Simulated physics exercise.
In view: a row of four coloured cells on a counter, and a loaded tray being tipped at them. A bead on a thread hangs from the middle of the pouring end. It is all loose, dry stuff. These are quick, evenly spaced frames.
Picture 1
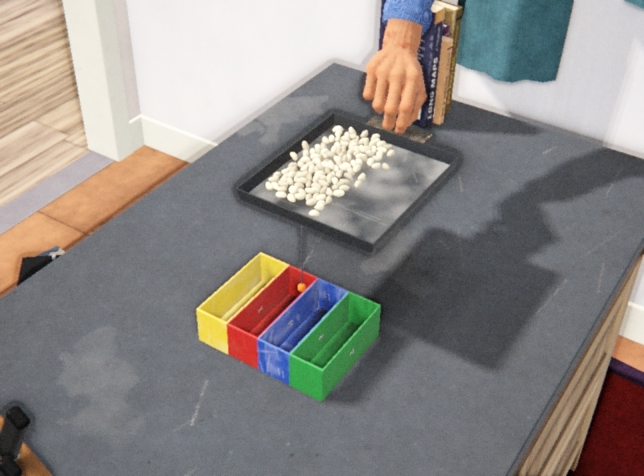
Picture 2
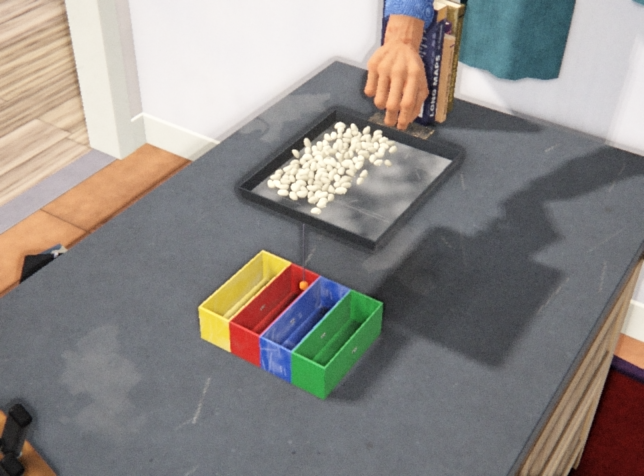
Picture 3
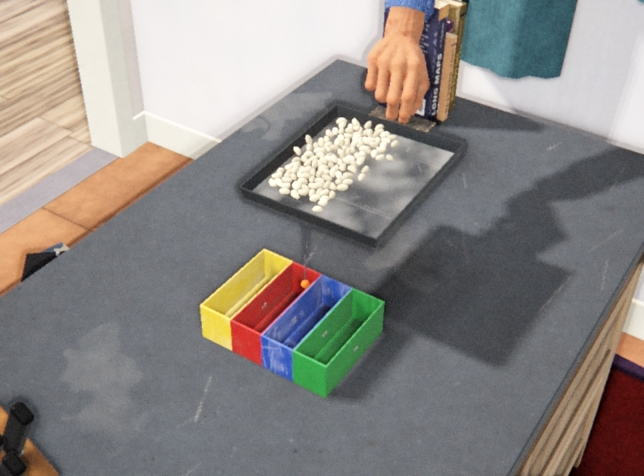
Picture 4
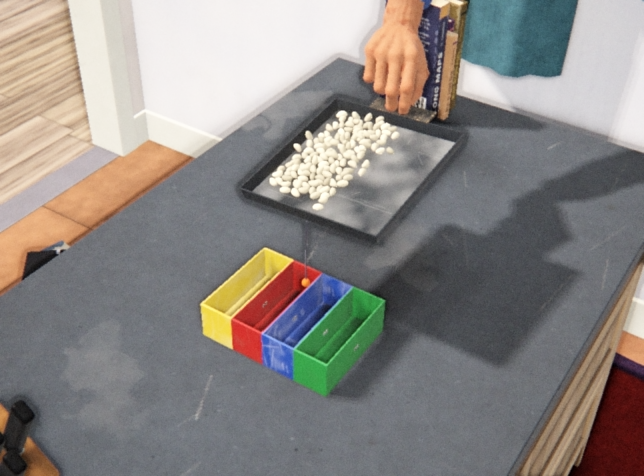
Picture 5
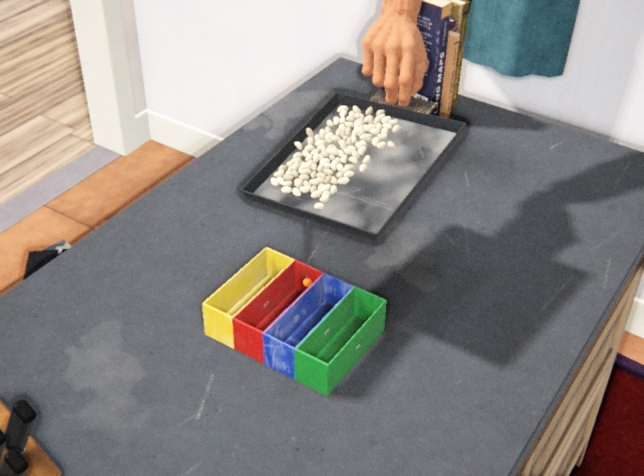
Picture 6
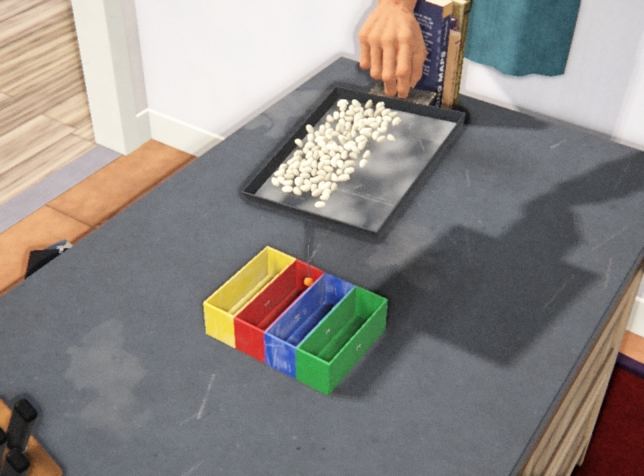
A dark tray of white beans, held at its far edge by a hand in a blue sleeve, tilts slightly, its near end dipping a little toward the left corner. It is seen from above on a grey counter in a room, books and a teal cloth behind. Yellow, red, blue and green cells sit unmoving in front, while the beans barely shift and the view drifts very slightly.
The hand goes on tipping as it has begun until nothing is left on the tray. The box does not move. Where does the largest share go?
It favours the yellow compartment.
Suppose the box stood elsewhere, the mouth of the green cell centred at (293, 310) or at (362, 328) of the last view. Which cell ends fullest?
In turn: Red; the yellow cell.
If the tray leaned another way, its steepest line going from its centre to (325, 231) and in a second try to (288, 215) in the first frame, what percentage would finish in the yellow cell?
Near 0 % and 50 %.
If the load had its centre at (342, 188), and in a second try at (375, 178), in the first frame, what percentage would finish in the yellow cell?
Near 50 % and 70 %.
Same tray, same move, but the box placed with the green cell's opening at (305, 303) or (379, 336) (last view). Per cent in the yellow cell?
In turn 10 and 10 in a hundred.
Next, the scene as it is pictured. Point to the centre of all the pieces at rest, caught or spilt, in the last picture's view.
At about (254, 298).
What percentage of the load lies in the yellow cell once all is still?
Near 60 %.
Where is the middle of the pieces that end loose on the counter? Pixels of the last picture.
Around (225, 287).
Soon, tray tipped steeply; nearly all on the tray; a stray few falling or outside the box.
A while on, tray tipped right over; nearly all on the tray; a stray few in the yellow cell; a stray few falling or outside the box.
Towards the end, tray tipped past a quarter turn; about two thirds in the yellow cell; a small part in the red cell; about a quarter falling or outside the box.
Finally, tray tipped past a quarter turn; about two thirds in the yellow cell; a small part in the red cell; none in the green cell; none in the blue cell; about a quarter outside the box.
